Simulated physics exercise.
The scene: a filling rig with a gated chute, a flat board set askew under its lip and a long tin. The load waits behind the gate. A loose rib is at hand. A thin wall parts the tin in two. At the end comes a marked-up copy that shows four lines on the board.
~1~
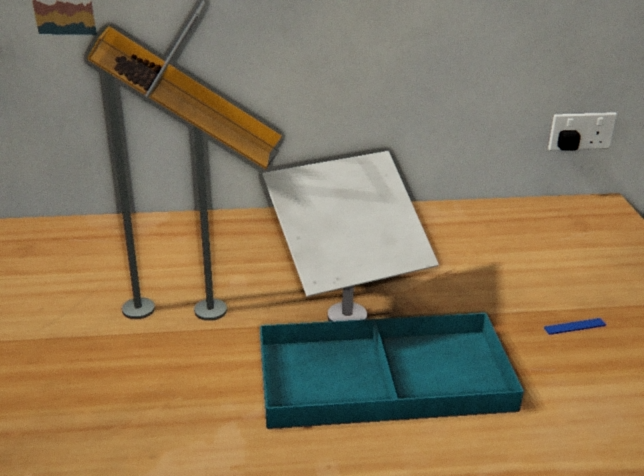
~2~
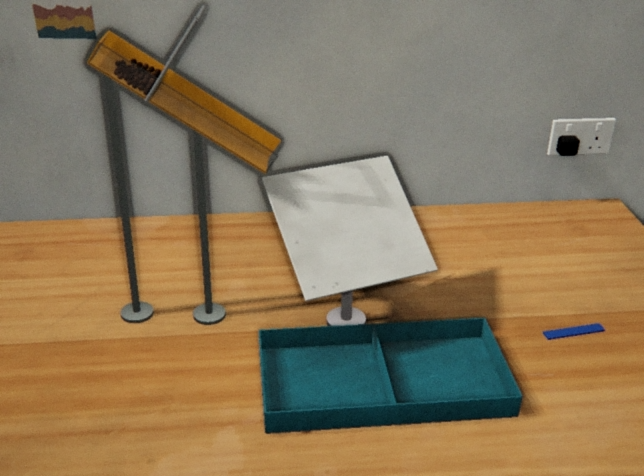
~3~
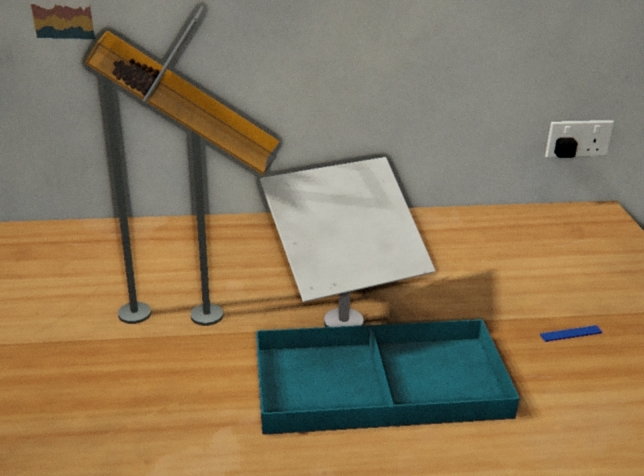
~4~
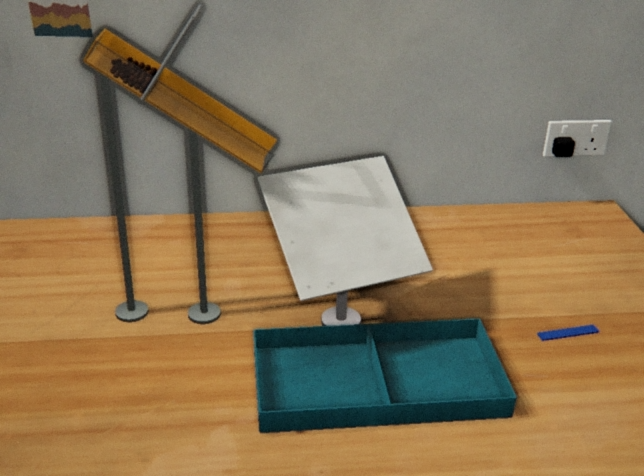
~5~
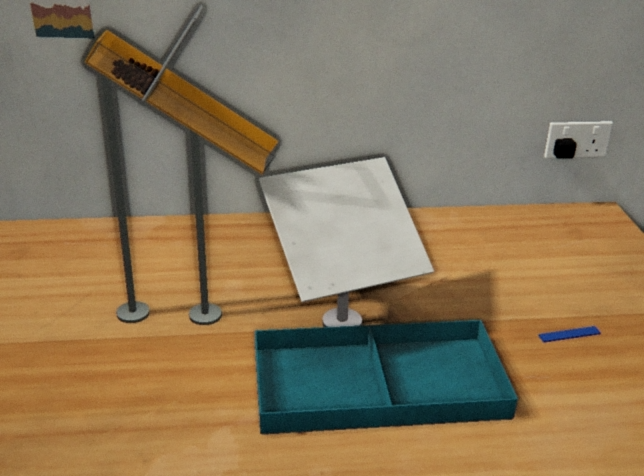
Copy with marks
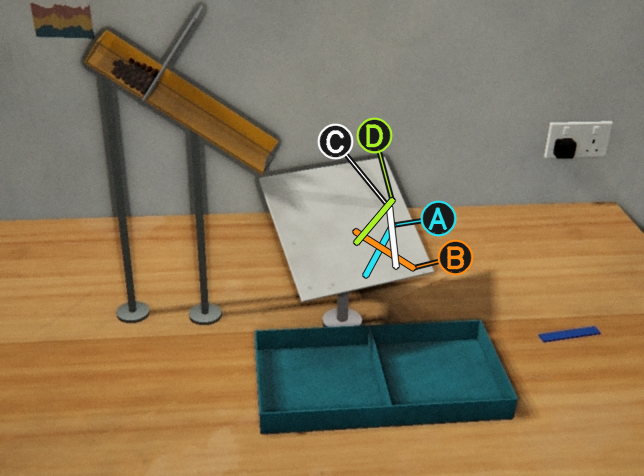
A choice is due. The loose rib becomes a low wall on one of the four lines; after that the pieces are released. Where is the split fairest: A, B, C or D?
Line D does it best.
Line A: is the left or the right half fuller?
The left half.
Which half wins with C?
The right half.
On the marked copy, line A from (392, 225) to (365, 275); line B from (355, 231) to (413, 267); line C from (389, 207) to (396, 266); line D from (392, 200) to (356, 242).
With A, of what is caught, the bulk in the left half, a small share in the right.
With B, of what is caught, a small share in the left half, the bulk in the right.
With C, of what is caught, only a few in the left half, all but a few in the right.
With D, of what is caught, close to half in the left half, close to half in the right.
